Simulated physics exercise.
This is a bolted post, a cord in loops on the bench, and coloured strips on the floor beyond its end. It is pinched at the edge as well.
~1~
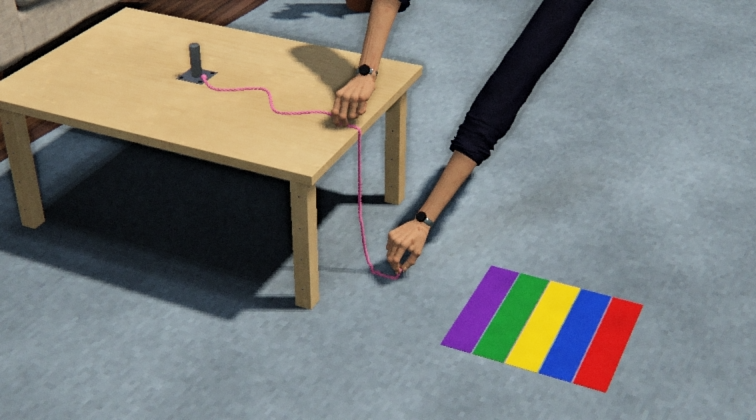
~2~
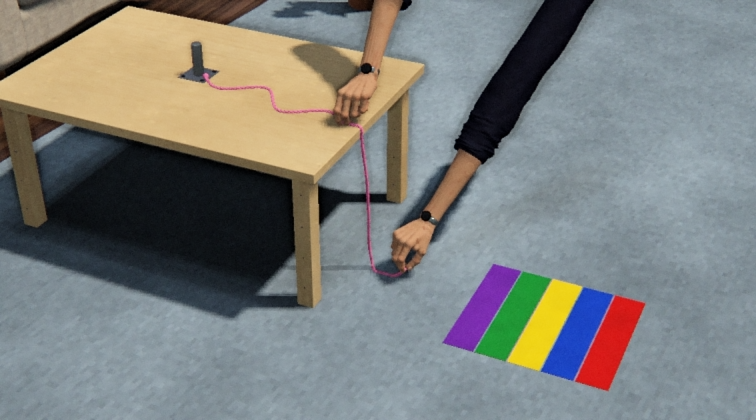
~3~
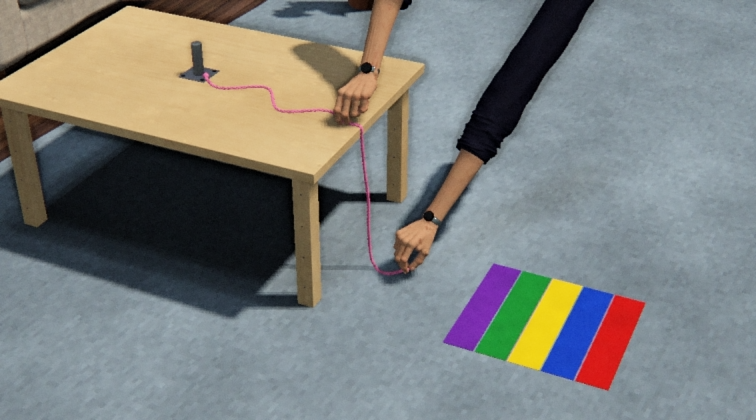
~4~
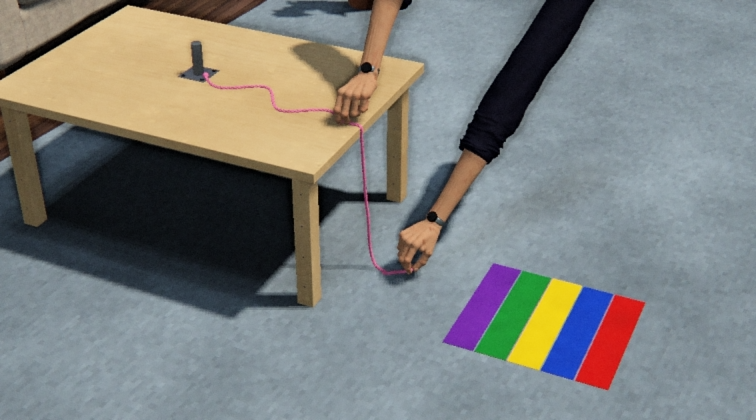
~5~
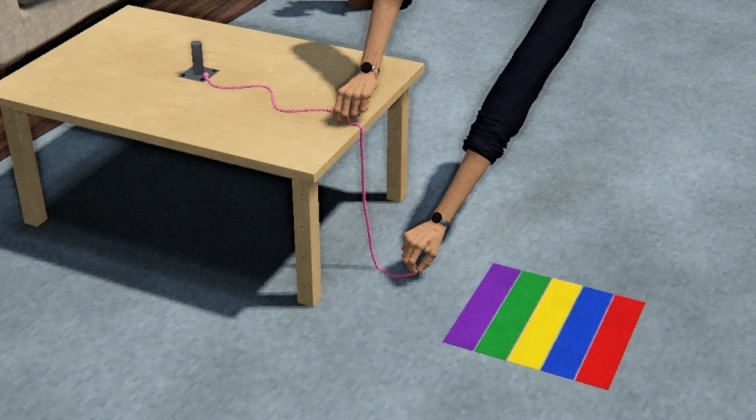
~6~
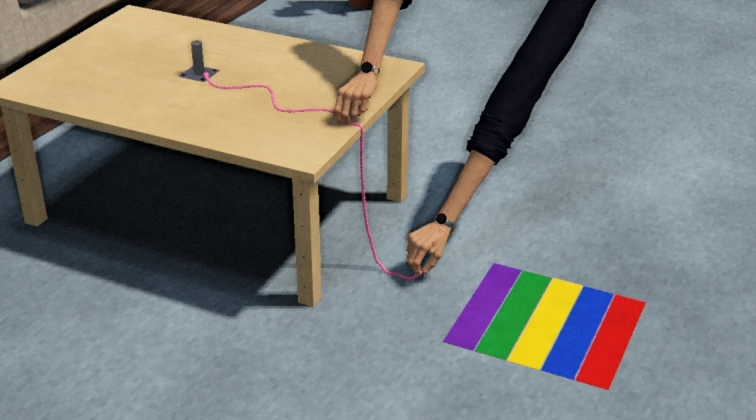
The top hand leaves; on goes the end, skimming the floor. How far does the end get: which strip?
The end stops over the yellow strip.
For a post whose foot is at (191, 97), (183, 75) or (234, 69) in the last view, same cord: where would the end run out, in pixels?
The places are (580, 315), (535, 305) and (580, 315).
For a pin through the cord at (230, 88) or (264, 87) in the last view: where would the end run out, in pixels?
The places are (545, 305) and (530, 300).
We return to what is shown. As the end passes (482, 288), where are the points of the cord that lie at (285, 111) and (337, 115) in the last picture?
Near (317, 110) and (363, 130).
Soon after, end near (482, 288); over purple.
Then, end near (525, 300); over green.
At full stretch, end near (551, 307); over yellow. It gets as far as the yellow strip.
